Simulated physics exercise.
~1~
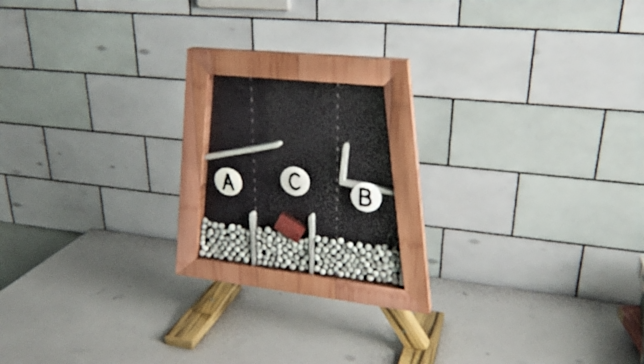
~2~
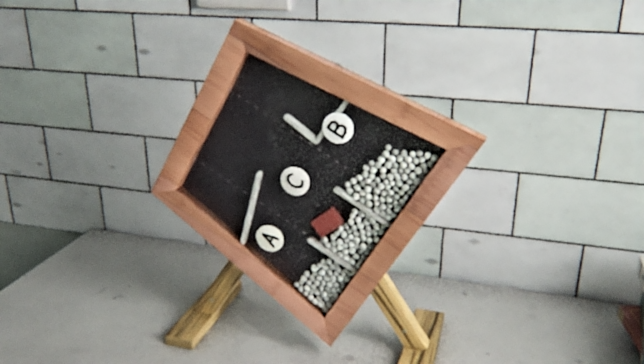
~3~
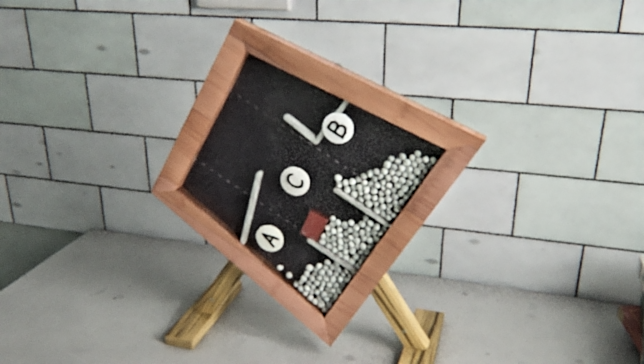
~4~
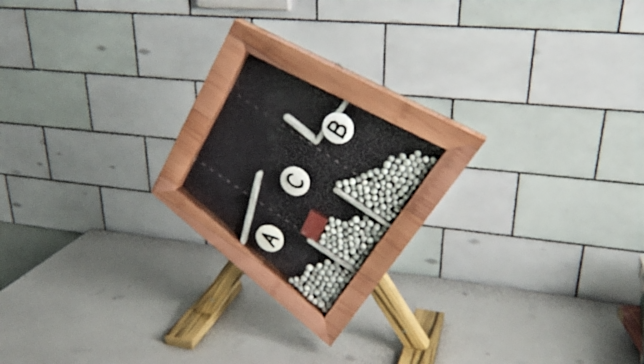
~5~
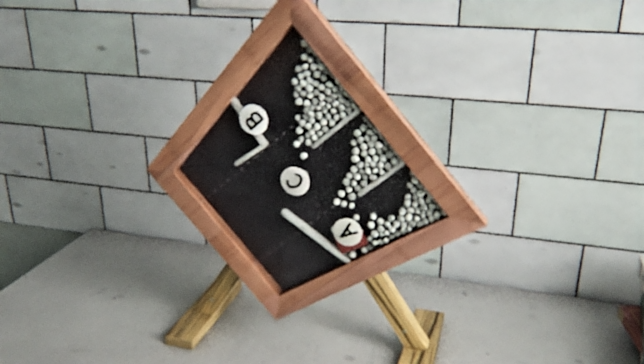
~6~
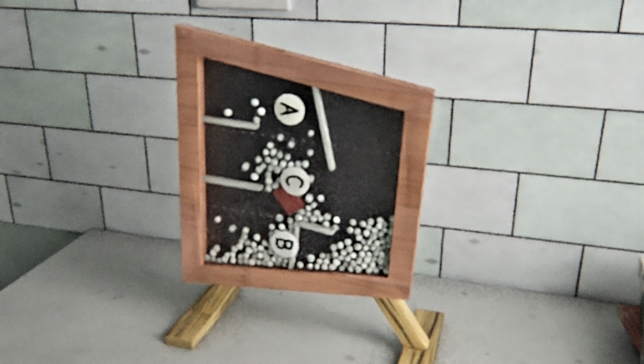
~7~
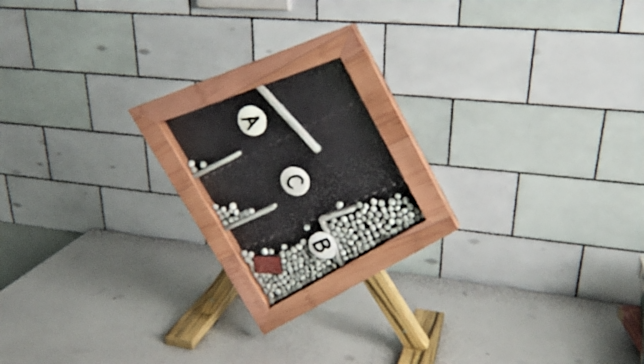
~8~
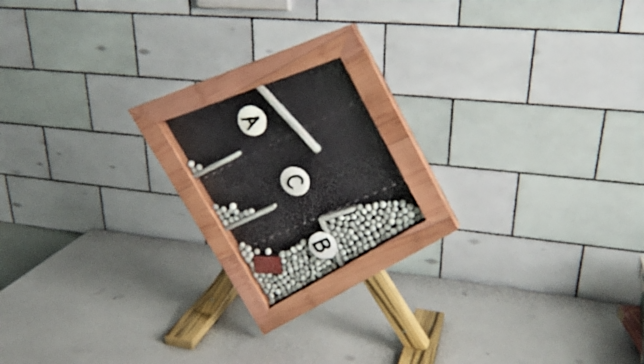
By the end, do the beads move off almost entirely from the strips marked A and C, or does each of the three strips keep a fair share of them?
They move off almost entirely from A and C. The great majority lie in the strip marked B, with only a small share in C and practically none in A.
On a grey countertop before a white tiled wall, seen from the front, a wooden-framed box with a black interior stands on yellowish wooden legs. White beads cover its floor around a red block, beneath pale ledges and round labels A, B and C. The box turns anticlockwise and pauses tilted, its beads piled toward the lower right. It then turns further the same way, the beads tumbling past the ledges and the block dropping among them. It stops tilted, with most beads along the lower edge around B, a few on the left ledges, and the block near the bottom corner.
